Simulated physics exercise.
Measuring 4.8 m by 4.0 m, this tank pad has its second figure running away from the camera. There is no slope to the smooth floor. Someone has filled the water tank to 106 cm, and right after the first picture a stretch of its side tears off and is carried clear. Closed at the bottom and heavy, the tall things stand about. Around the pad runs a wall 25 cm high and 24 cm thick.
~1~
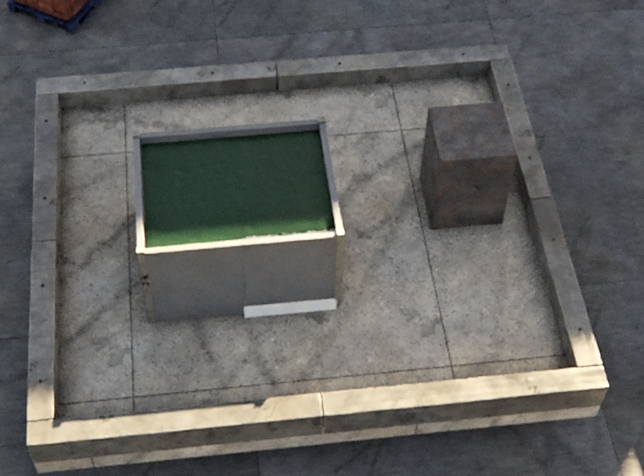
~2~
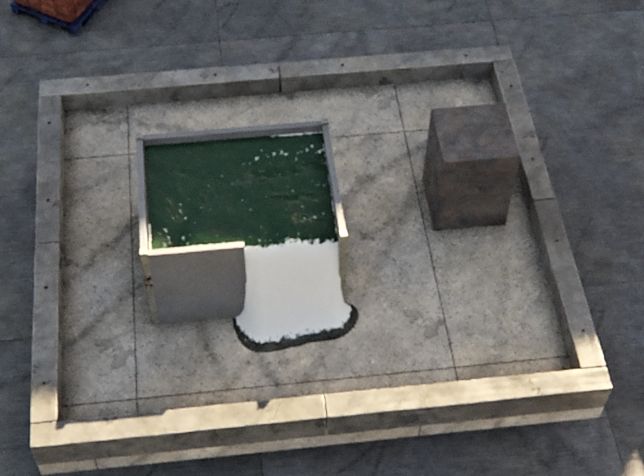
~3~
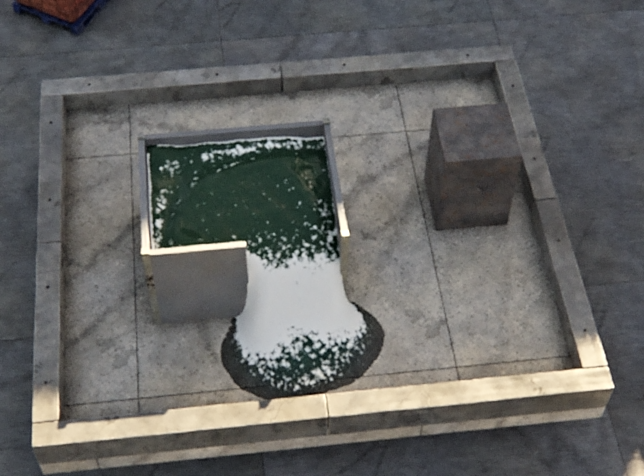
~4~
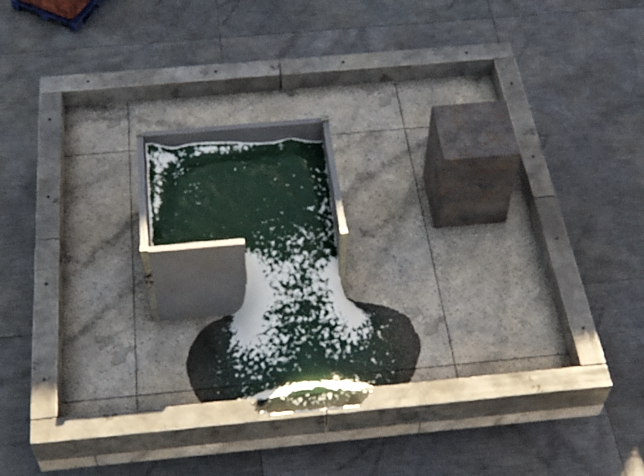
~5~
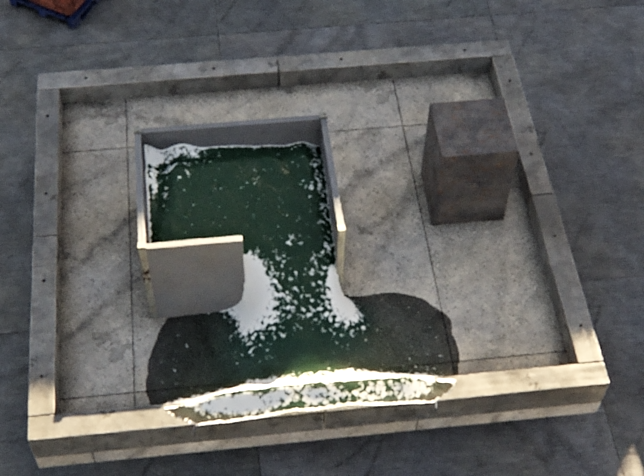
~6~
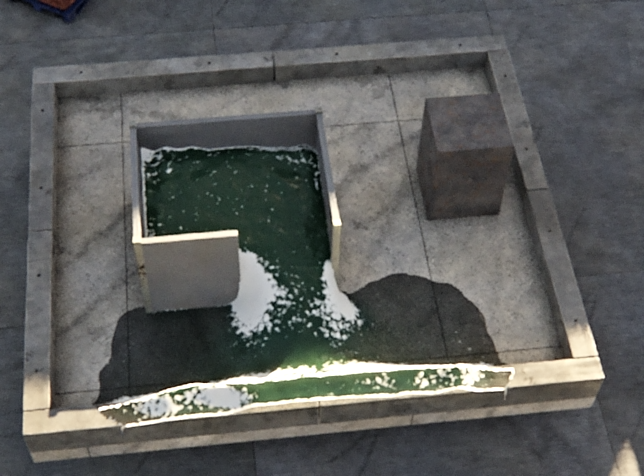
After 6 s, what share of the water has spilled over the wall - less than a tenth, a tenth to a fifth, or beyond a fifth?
The wave will carry past one fifth across.
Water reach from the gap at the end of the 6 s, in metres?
Around 3.8 metres.
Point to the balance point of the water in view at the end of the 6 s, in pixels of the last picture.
Centre: Approx. (288, 231) px.
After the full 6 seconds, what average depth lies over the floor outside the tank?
The mean depth is around 9 cm.
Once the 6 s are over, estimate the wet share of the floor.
Roughly 100 % of the floor is wet.
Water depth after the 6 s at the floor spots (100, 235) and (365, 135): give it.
Roughly 7 cm and 9 cm.
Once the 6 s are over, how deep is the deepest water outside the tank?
About 16 cm at most.
A moment later water covers 30 % of the floor and is deepest (51 cm) near (319, 312); 9 % is over the wall.
Soon after water covers 35 % of the floor and is deepest (42 cm) near (214, 404); 14 % is over the wall.
Next water covers 55 % of the floor and is deepest (34 cm) near (311, 395); 28 % is over the wall.
Later on water covers 75 % of the floor and is deepest (25 cm) near (500, 221); 30 % is over the wall.
At the end water covers 85 % of the floor and is deepest (16 cm) near (482, 222); 30 % is over the wall.
